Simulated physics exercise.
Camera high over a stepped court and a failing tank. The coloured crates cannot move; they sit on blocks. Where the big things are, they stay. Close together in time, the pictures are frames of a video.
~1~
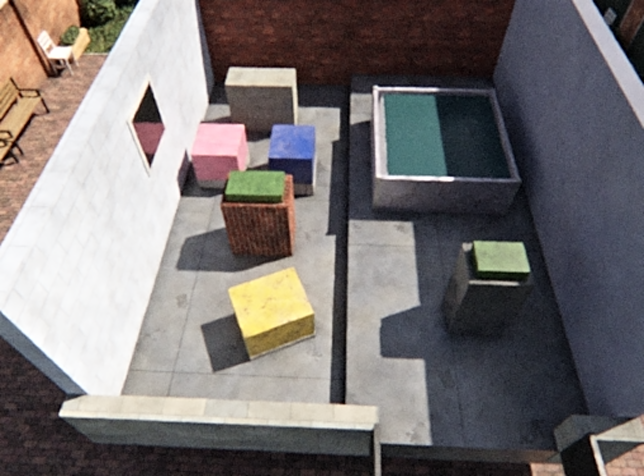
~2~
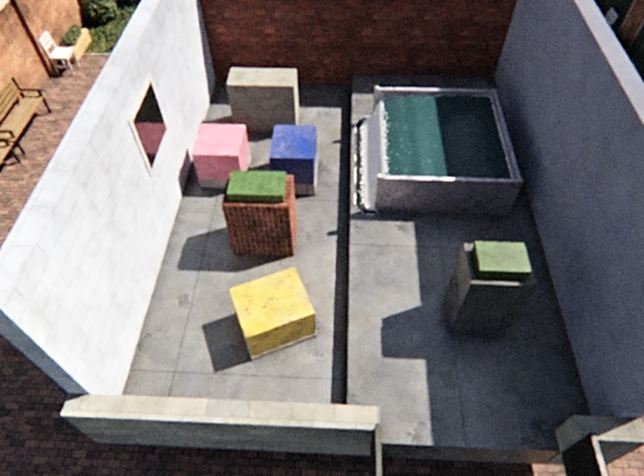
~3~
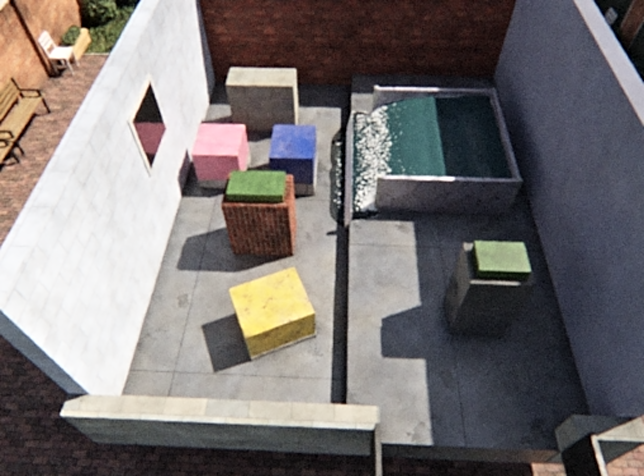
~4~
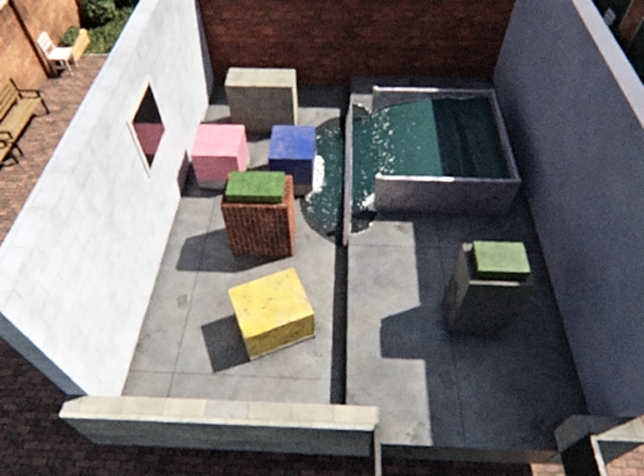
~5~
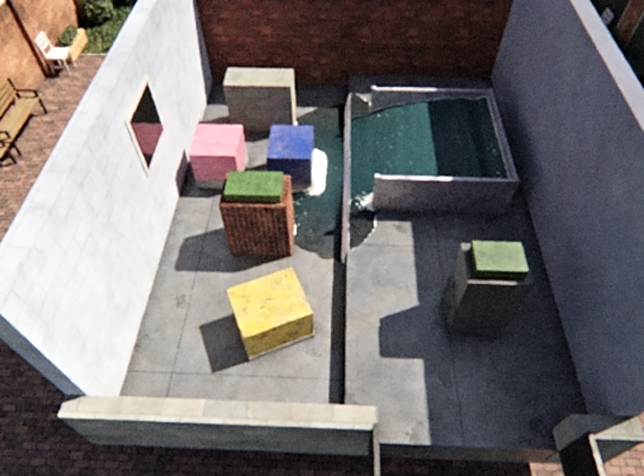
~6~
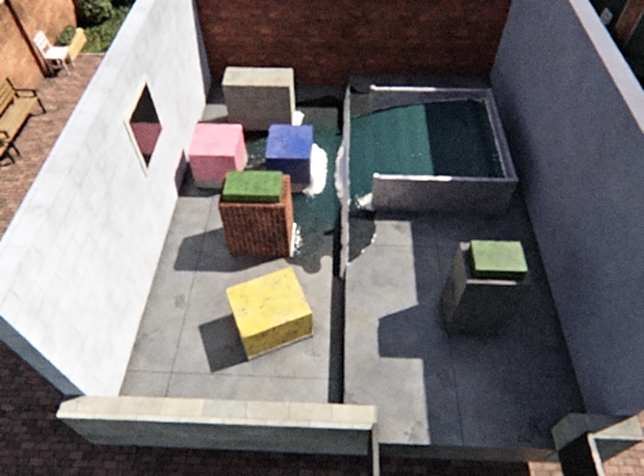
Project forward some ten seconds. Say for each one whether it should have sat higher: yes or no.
Yellow crate - yes; blue crate - yes; pink crate - yes.
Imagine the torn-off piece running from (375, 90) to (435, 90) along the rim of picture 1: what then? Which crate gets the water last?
It's the yellow-painted one.
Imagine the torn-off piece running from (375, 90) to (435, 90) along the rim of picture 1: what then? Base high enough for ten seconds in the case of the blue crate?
As far as I can tell, the blue one stays clear.
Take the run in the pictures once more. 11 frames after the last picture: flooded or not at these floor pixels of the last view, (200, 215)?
Answer: Flooding.
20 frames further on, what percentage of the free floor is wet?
Close to 55 %.
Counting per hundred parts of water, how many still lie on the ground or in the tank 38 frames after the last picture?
Estimate: Some 100 %.
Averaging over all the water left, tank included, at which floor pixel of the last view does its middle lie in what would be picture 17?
I'd say near (330, 175).
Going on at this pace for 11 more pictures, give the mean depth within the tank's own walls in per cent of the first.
That would be roughly 30 per cent.
A moment on, water covers 30 % of the floor; the yellow crate water round its plinth, the blue crate water round its plinth, the pink crate water round its plinth.
Next, water covers 45 % of the floor; the yellow crate water round its plinth, the blue crate water round its plinth, the pink crate water round its plinth.
Then, water covers 55 % of the floor; the yellow crate water round its plinth, the blue crate water round its plinth, the pink crate water round its plinth.
Later, water covers 55 % of the floor; the yellow crate water round its plinth, the blue crate water round its plinth, the pink crate water round its plinth.
In the end, water covers 55 % of the floor; the yellow crate was topped, the blue crate was topped, the pink crate was topped.
